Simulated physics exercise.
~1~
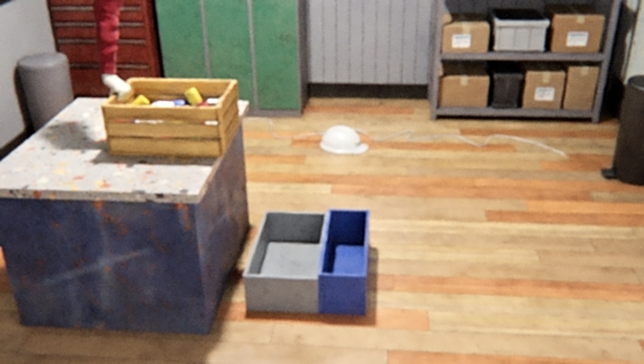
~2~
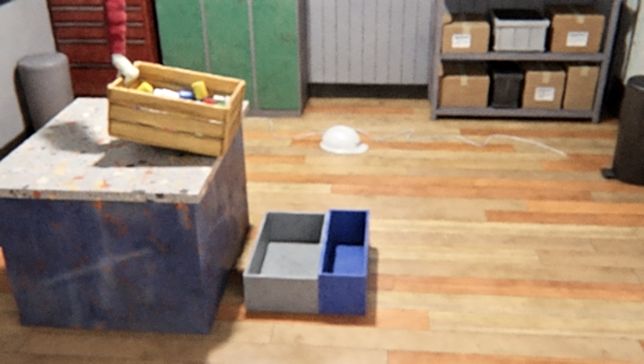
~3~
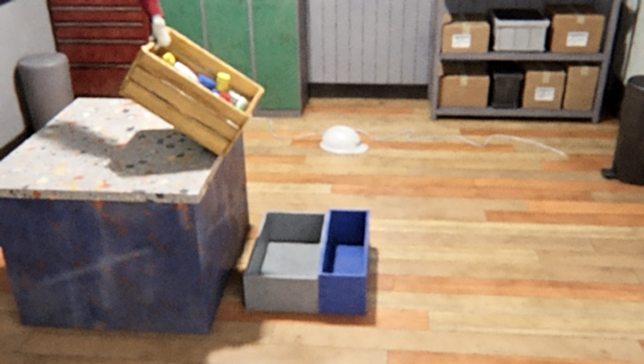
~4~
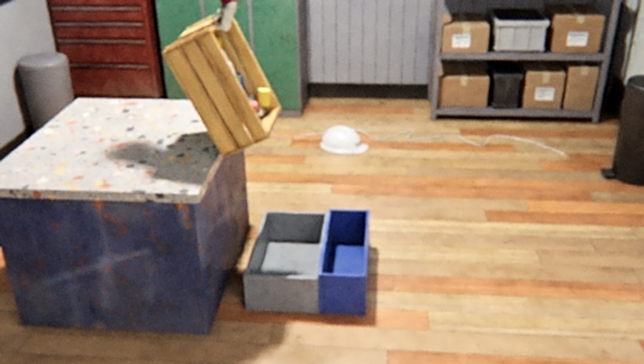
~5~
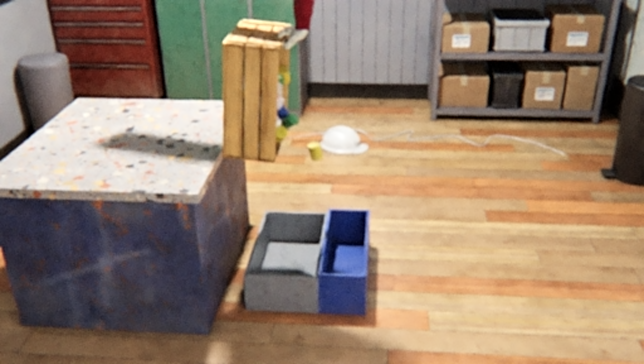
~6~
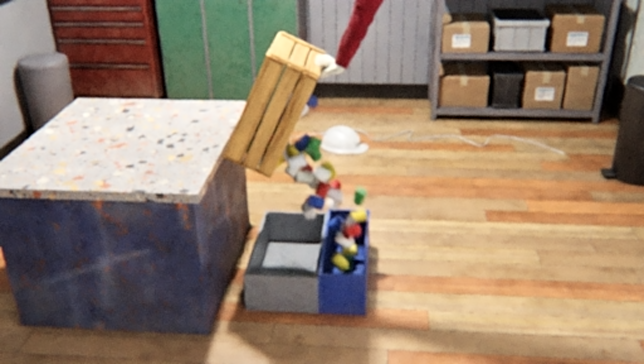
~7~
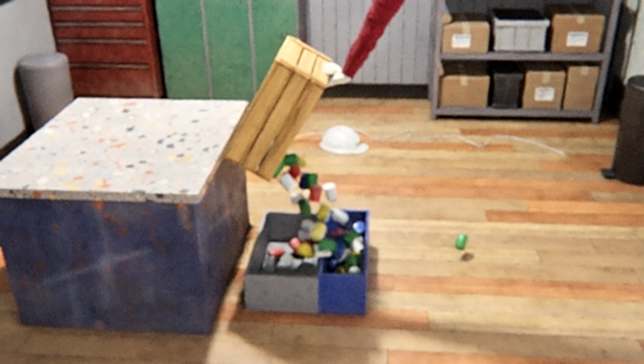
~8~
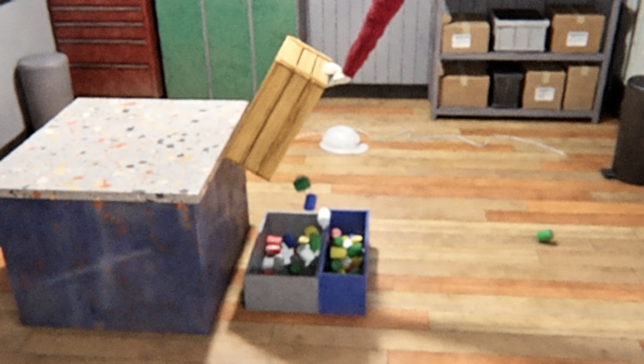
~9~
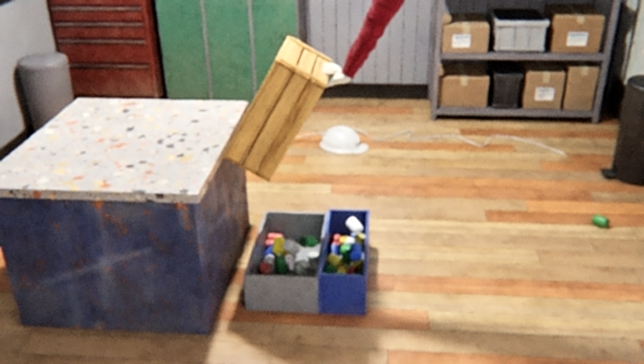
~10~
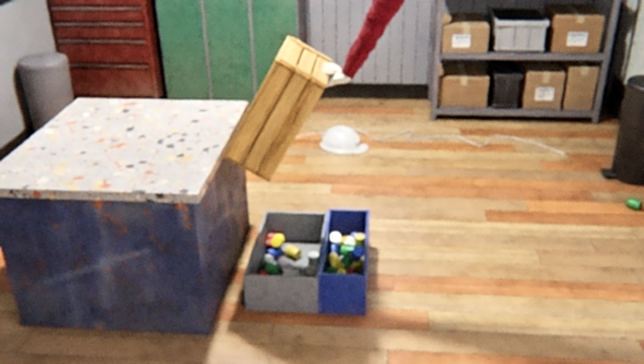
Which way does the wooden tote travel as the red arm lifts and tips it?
The wooden tote moves to the right, going from the top of the bench to its edge near the troughs.
Workshop with a red arm tipping a wooden tote off a bench, spilling small jars into grey and blue troughs, one rolling away right.
